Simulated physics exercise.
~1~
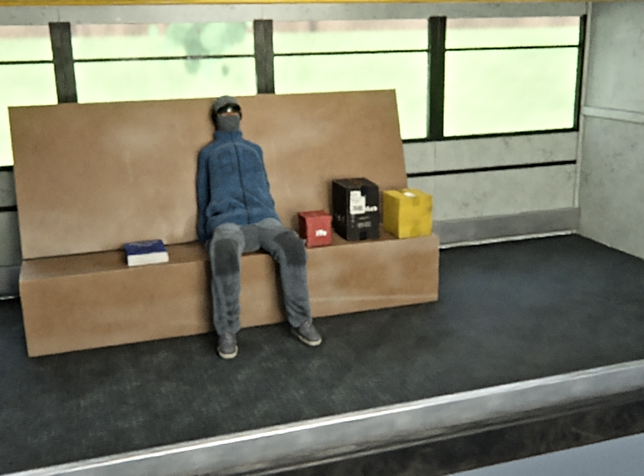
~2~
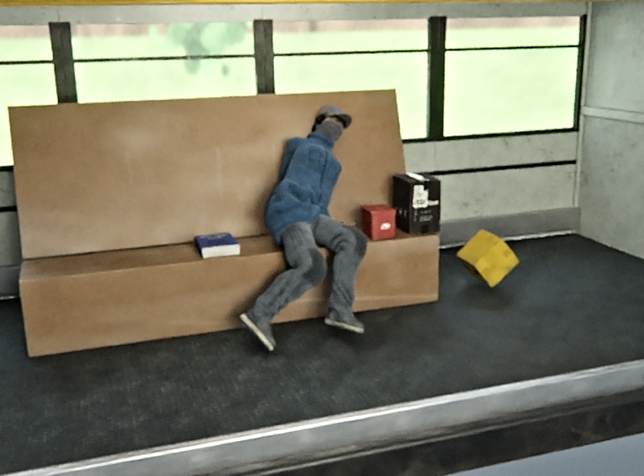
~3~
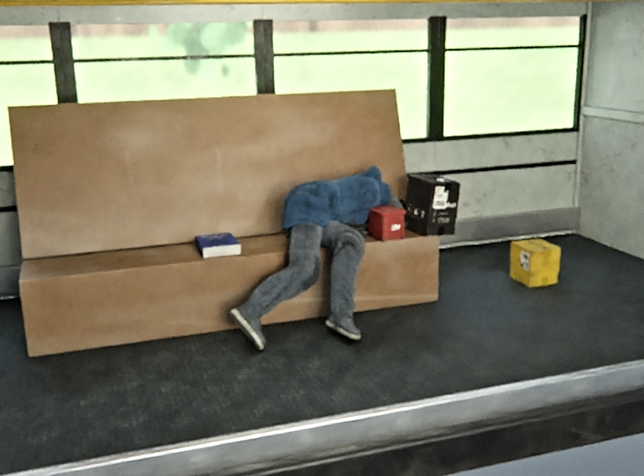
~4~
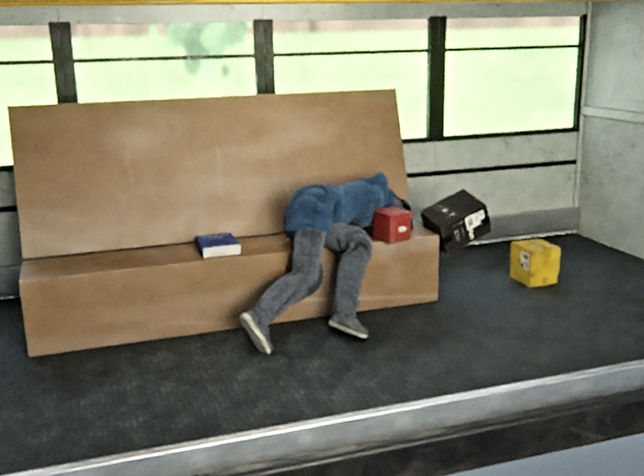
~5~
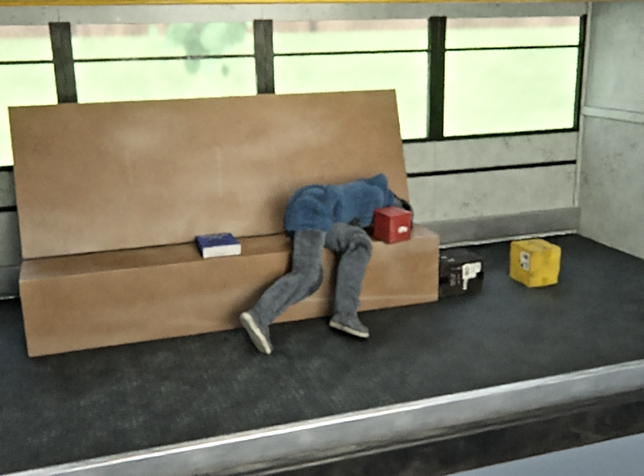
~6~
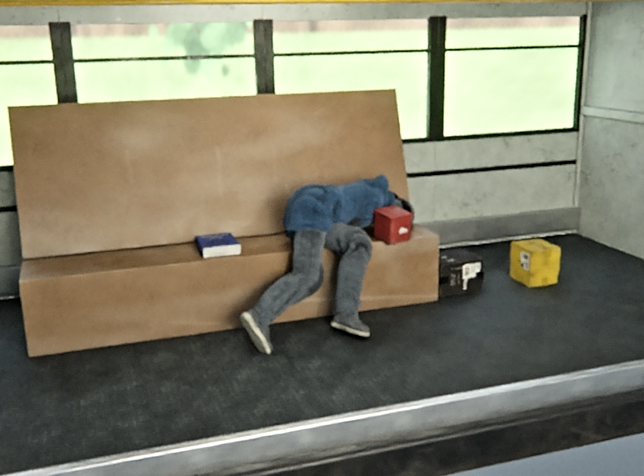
The video shows a person in a blue jacket slumping to the right on a tan bench as nearby items slide the same way. A yellow box falls off, then a black one tips over the end onto the floor, while the red box and blue book stay on.
